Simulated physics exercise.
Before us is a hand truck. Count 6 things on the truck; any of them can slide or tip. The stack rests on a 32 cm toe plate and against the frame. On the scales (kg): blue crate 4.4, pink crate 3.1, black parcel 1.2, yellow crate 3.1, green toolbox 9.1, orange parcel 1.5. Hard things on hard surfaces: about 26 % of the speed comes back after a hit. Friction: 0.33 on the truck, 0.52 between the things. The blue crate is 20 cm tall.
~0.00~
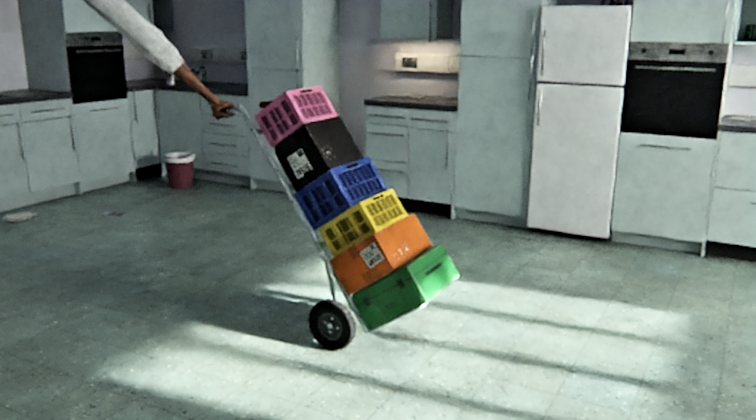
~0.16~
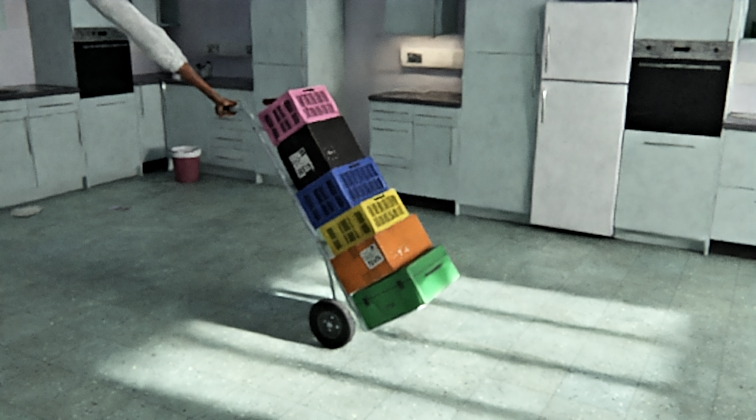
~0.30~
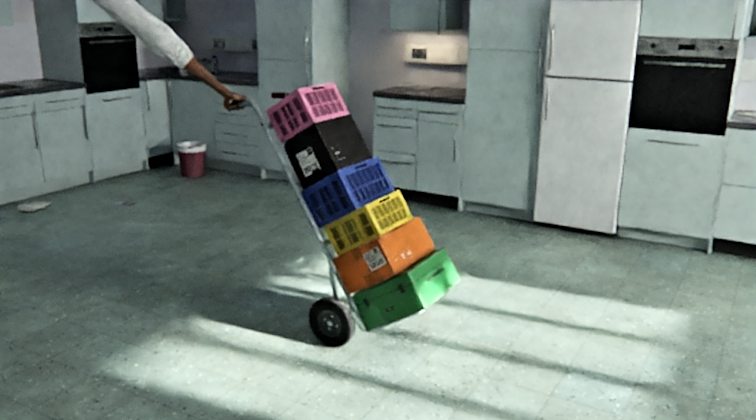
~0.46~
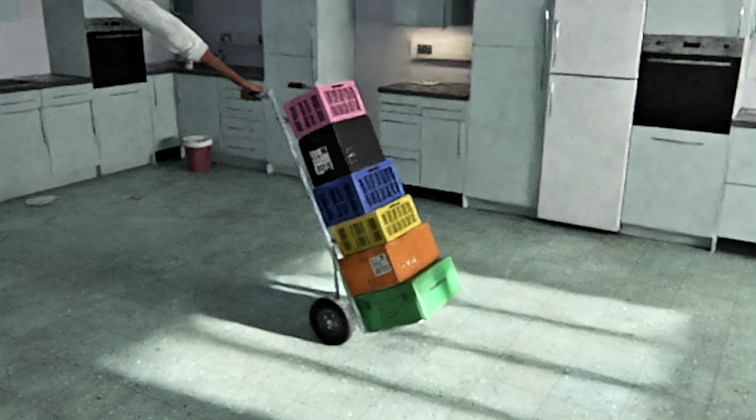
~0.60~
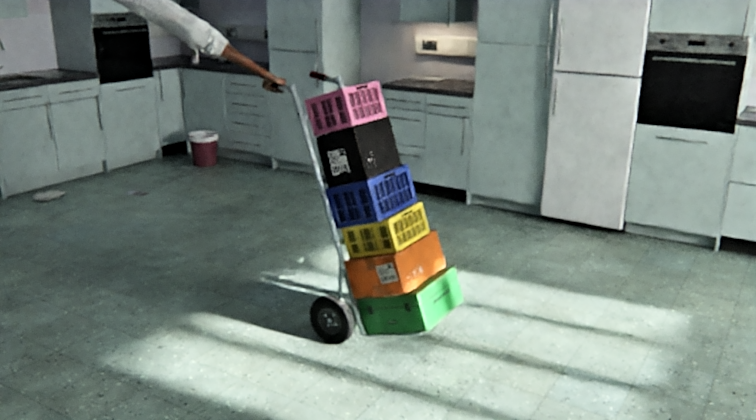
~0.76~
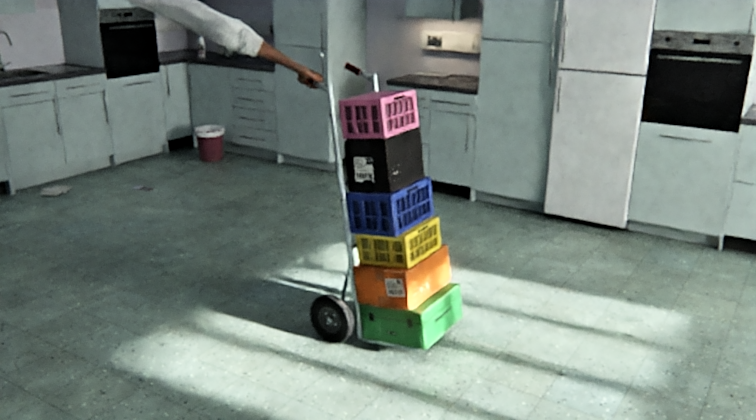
In a kitchen, a hand gripped a tilted hand truck stacked with six colorful crates and boxes, pink at the top and green at the bottom, and swung it slowly rightward until nearly upright.
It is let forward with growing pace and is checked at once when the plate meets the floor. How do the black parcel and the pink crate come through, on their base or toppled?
The black parcel falls over, the pink crate falls over.
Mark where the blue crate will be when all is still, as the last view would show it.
Near (416, 217).
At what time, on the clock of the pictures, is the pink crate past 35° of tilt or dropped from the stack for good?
Near 1.3 s.
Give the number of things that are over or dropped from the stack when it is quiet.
That comes to 2.
By 0.96 s, truck upright; pink crate rocked 4° off its seat near (425, 124); black parcel 8 cm from its spot near (419, 169); blue crate 5 cm from its spot.
By 1.46 s, truck upright; pink crate now dropped from the stack; black parcel rocked 62° off its seat near (457, 179); blue crate 7 cm from its spot.
By 1.66 s, truck upright; black parcel now dropped from the stack; blue crate 7 cm from its spot; yellow crate 4 cm from its spot.
By 1.96 s, truck upright; blue crate 7 cm from its spot; yellow crate 4 cm from its spot; orange parcel 2 cm from its spot.
When it is over (2.6 s), dropped from the stack and tipped over, pink crate and black parcel; the other 4 within 10 cm of the start. End places, in pixels of the last picture, black parcel near (533, 349), pink crate near (606, 387).
